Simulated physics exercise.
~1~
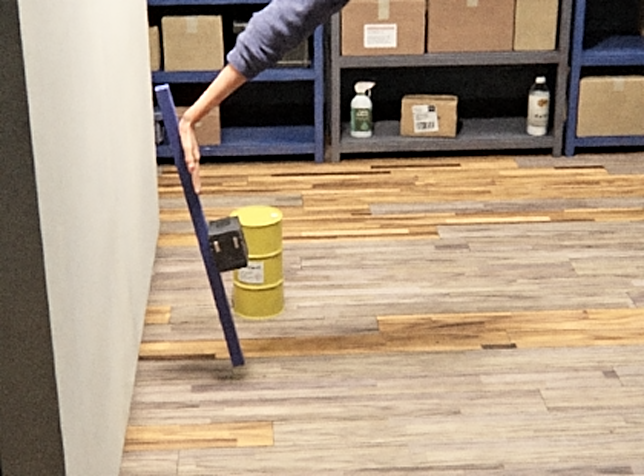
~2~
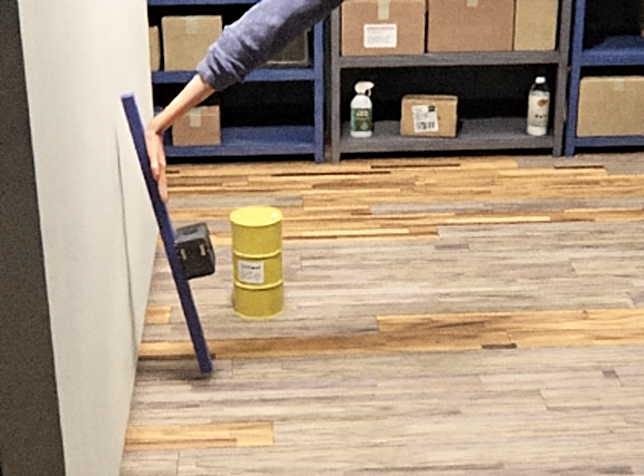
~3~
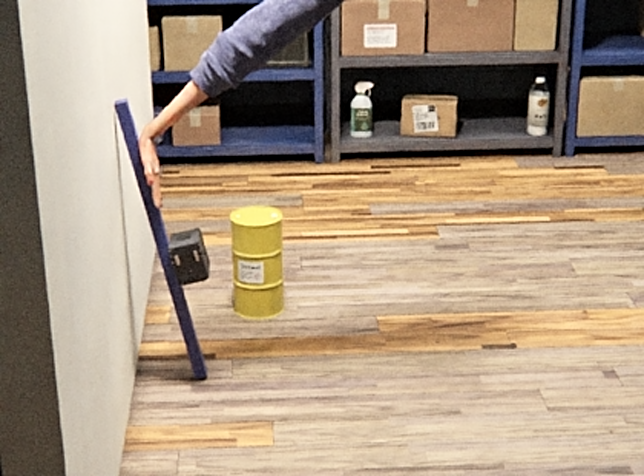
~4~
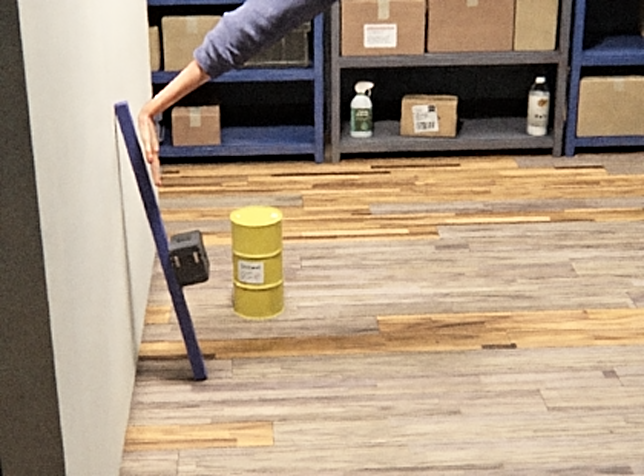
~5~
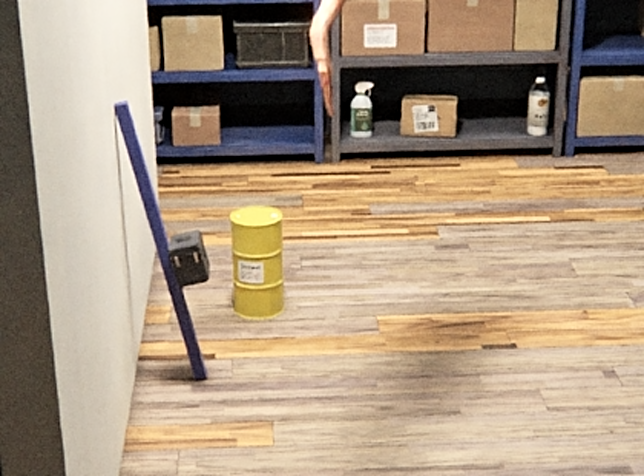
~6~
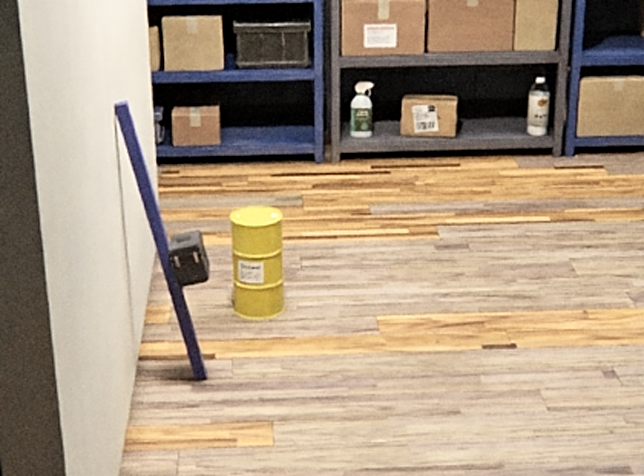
A blue pole is leaned against the wall by a hand and stays after release.
